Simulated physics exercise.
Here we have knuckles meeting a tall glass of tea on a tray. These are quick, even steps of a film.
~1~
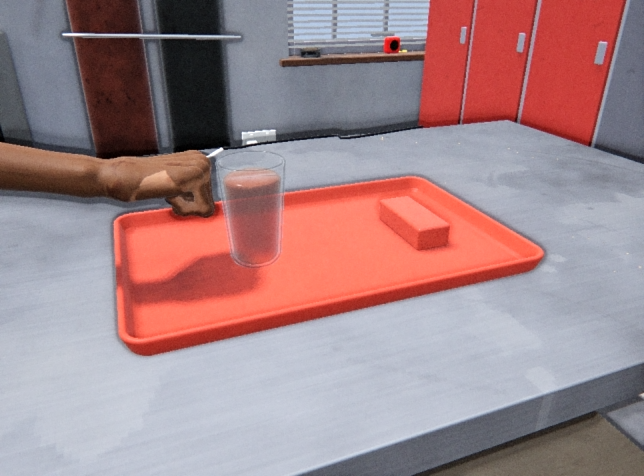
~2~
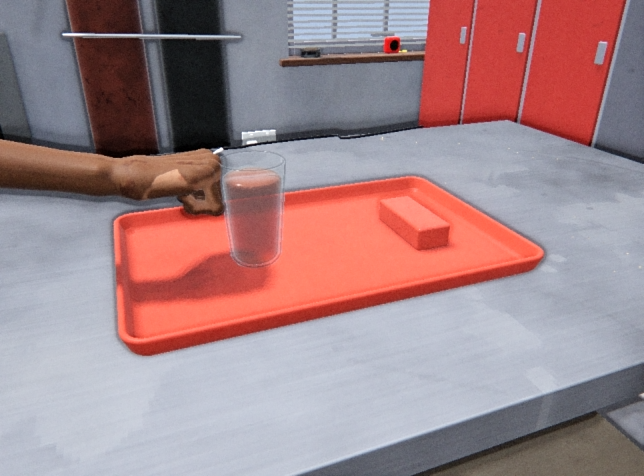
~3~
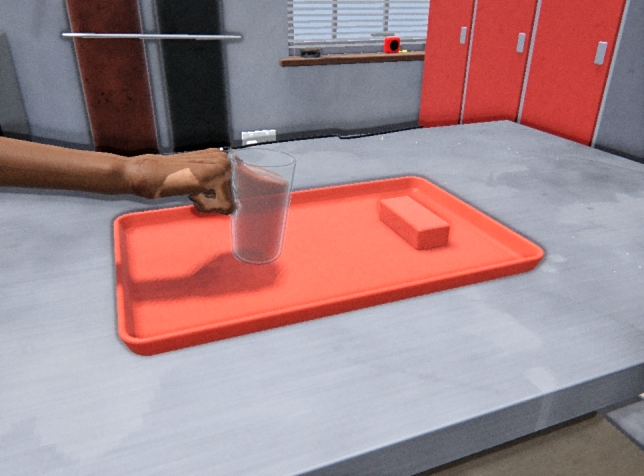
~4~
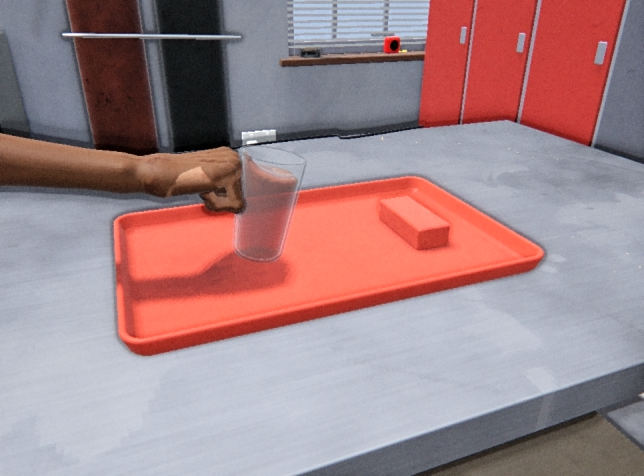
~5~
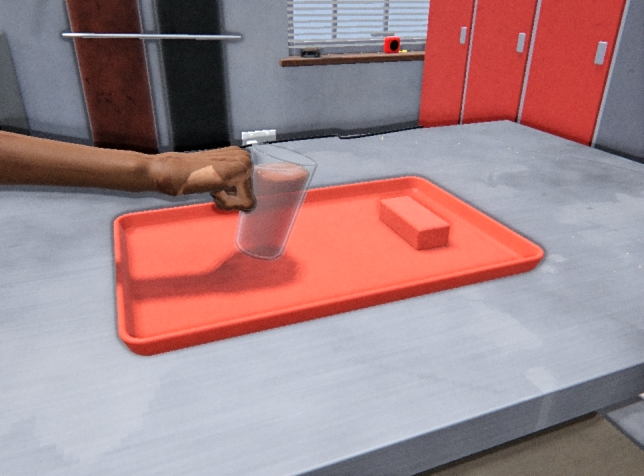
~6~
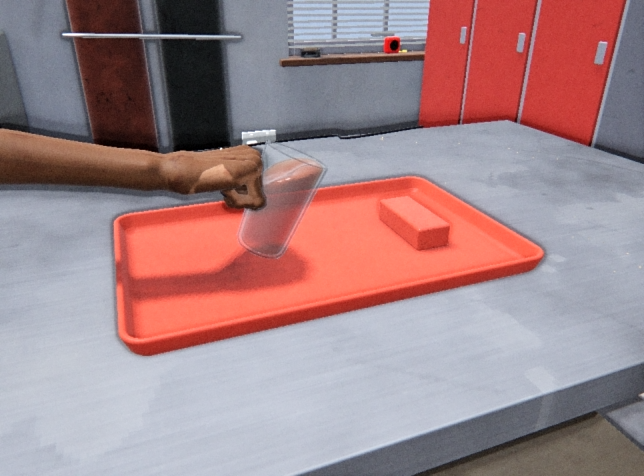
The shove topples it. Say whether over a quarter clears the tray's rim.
As it turns out, less than a quarter leaves the tray.
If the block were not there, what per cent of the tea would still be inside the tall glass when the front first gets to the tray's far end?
Some 65 per cent.
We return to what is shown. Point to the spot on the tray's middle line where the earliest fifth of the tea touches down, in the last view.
Close to (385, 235).
A moment on, the tall glass lies on its side and 97 per cent is in the glass, 3 on the tray and 0 above or beyond its rim.
Next, the tall glass lies on its side and 56 per cent is in the glass, 31 on the tray and 13 above or beyond its rim.
Then the tall glass lies on its side and 35 per cent is in the glass, 50 on the tray and 15 above or beyond its rim.
Later the tall glass lies on its side and 18 per cent is in the glass, 70 on the tray and 12 above or beyond its rim.
Finally, 88 per cent is held by tray and glass, 12 is off the tray.
